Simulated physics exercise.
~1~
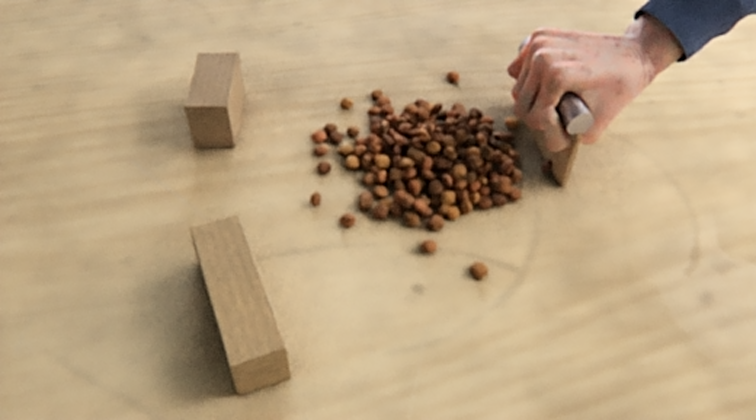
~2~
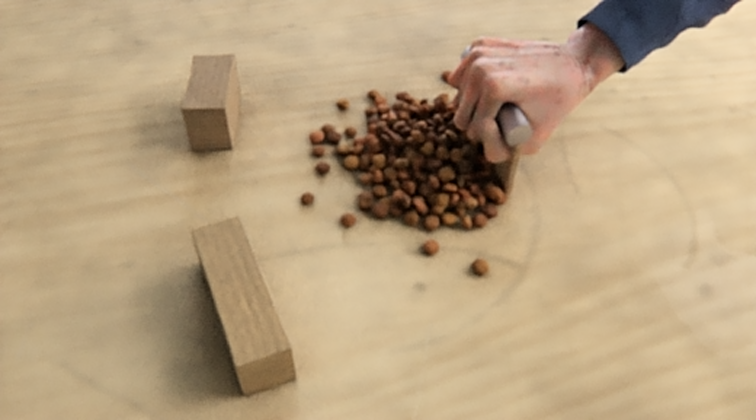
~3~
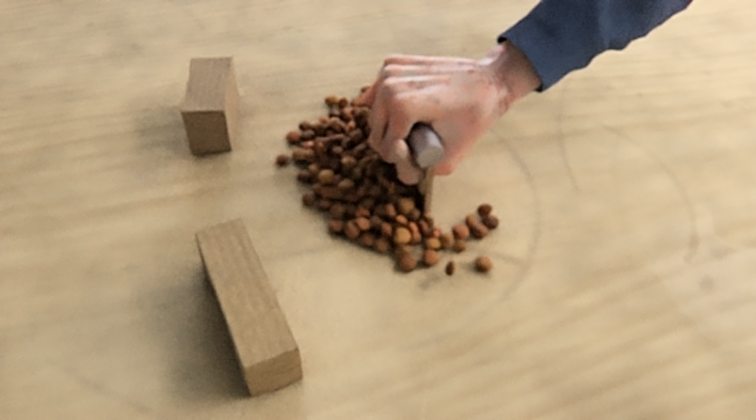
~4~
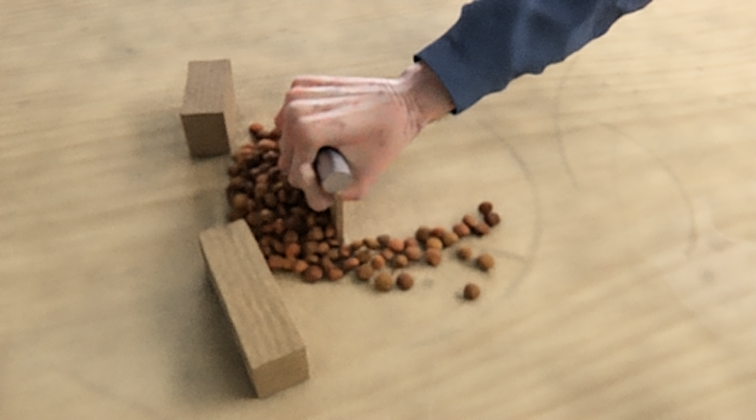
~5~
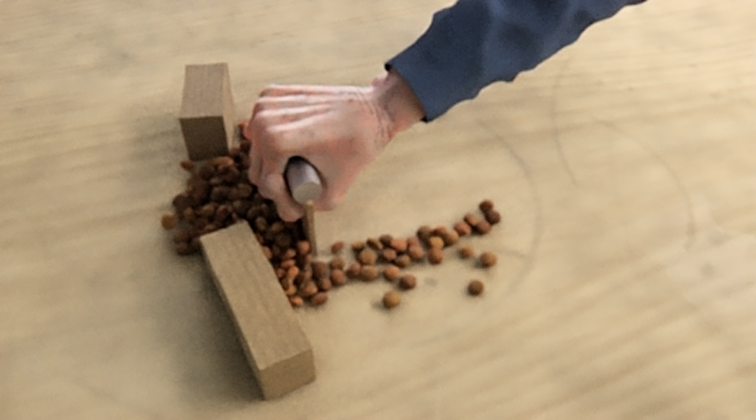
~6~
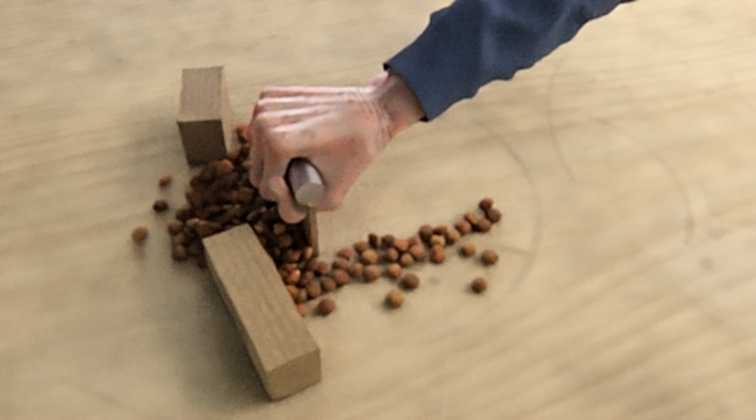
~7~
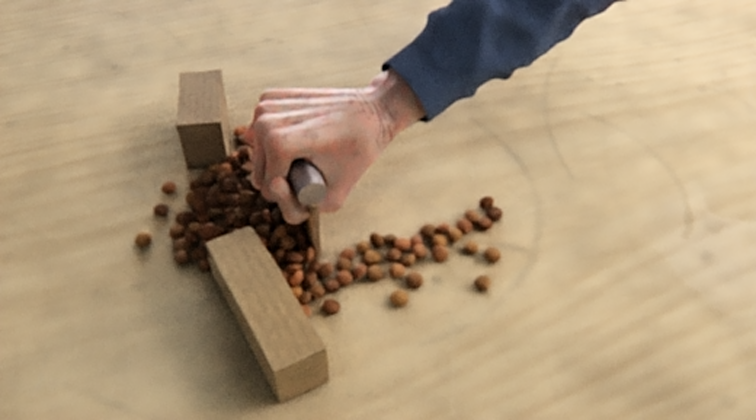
A hand with a scraper pushes brown kibble left across a wooden table, stopping with most heaped against two wooden blocks.
